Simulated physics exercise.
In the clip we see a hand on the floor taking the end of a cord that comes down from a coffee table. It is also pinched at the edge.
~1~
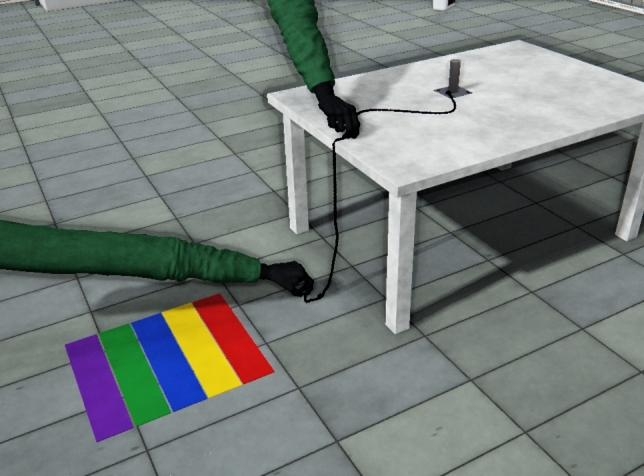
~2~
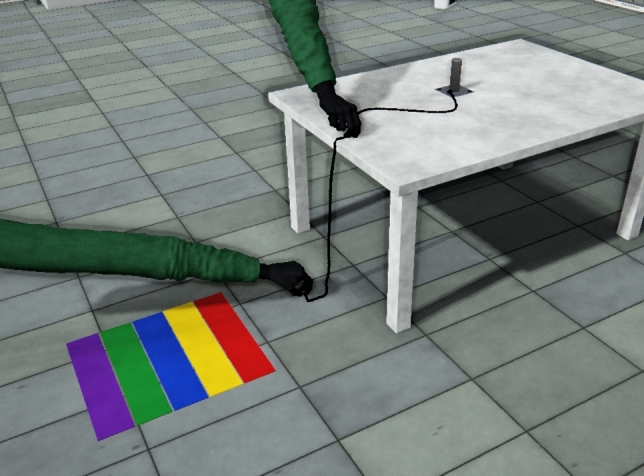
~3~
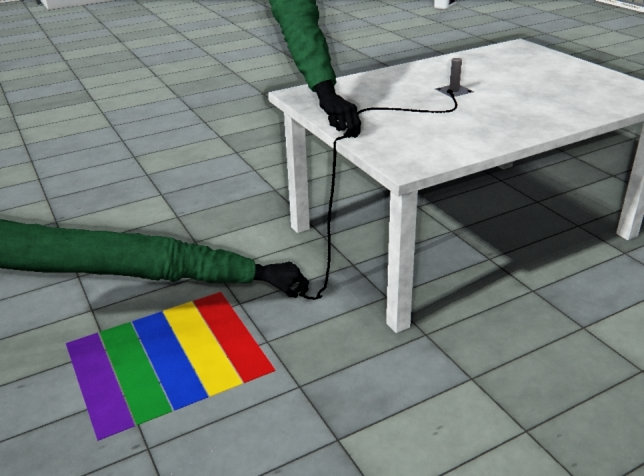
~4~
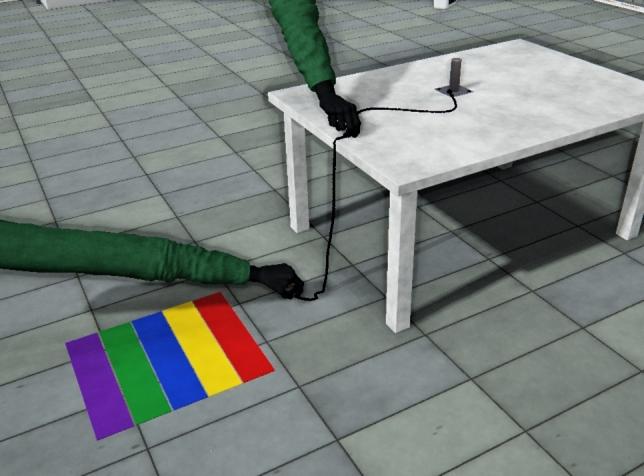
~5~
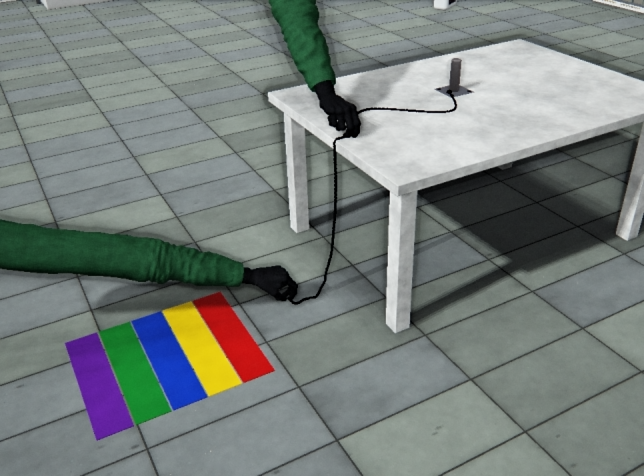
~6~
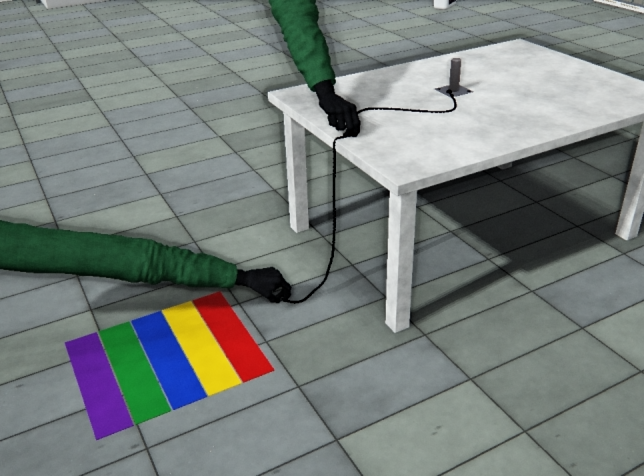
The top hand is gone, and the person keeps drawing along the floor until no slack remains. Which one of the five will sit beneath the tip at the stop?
The green strip will.
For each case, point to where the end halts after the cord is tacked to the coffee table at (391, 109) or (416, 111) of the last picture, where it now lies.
It ends up at (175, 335) the first time and at (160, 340) the second time.
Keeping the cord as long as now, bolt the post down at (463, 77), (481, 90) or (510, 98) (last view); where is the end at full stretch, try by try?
Taking the tries in turn, you get (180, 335), (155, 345) and (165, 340).
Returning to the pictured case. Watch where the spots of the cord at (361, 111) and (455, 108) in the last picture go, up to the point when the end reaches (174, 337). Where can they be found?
Approx. (342, 129); approx. (417, 102).
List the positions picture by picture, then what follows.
In the first frame, end (304, 293); red (249, 362); yellow (216, 374); blue (181, 387); green (146, 401); purple (108, 415).
In the second frame, end (304, 293); cord through (456, 103) (407, 111) (354, 119) (335, 153) (330, 220) (328, 277).
In the third frame, end (299, 294).
In the fourth frame, end (294, 296); cord through (455, 103) (407, 110) (354, 119) (335, 152) (333, 219) (326, 277).
In the fifth frame, end (288, 298).
In the sixth frame, end (282, 300); cord through (455, 103) (406, 110) (354, 119) (335, 152) (334, 219) (326, 278).
Soon after, end near (174, 337); over blue.
Then, end near (142, 348); over green.
At full stretch, end near (122, 355); over green. It gets as far as the green strip.
